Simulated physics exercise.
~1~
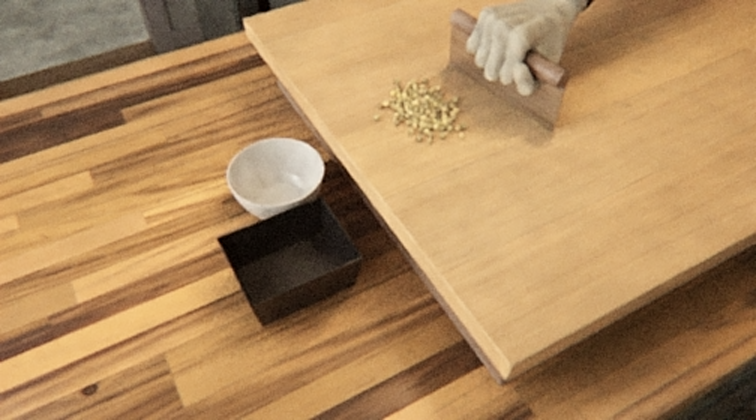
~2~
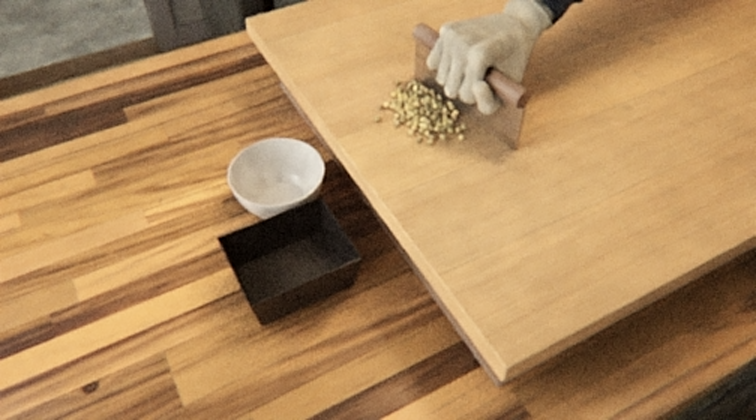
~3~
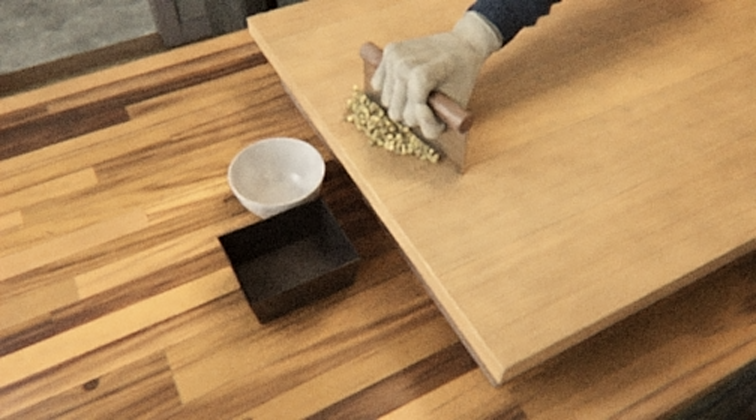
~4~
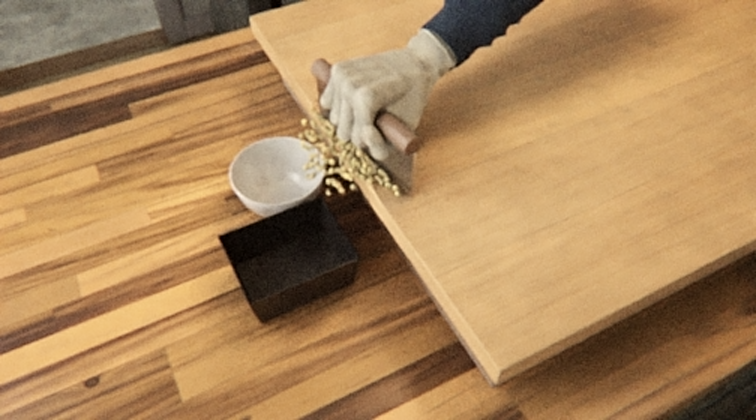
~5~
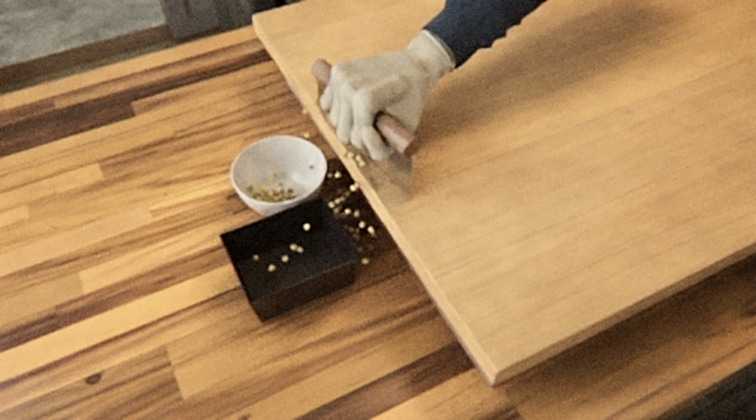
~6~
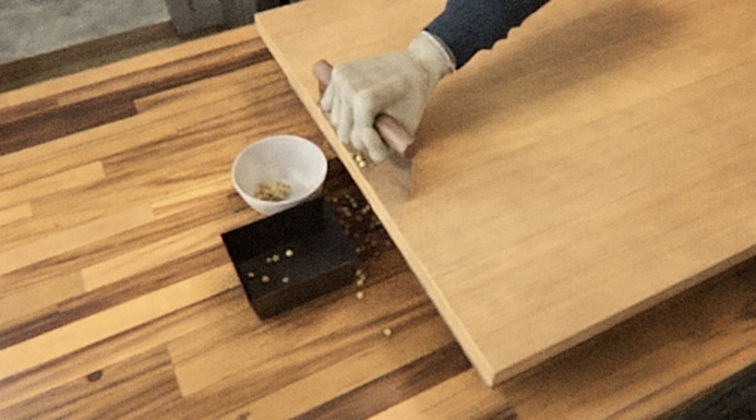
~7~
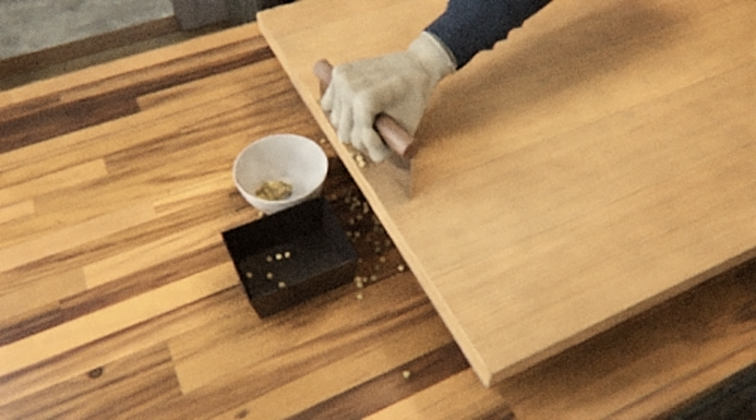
Gloved hand with a scraper pushing yellowish beans left off a raised board, some landing in a white bowl, most missing.
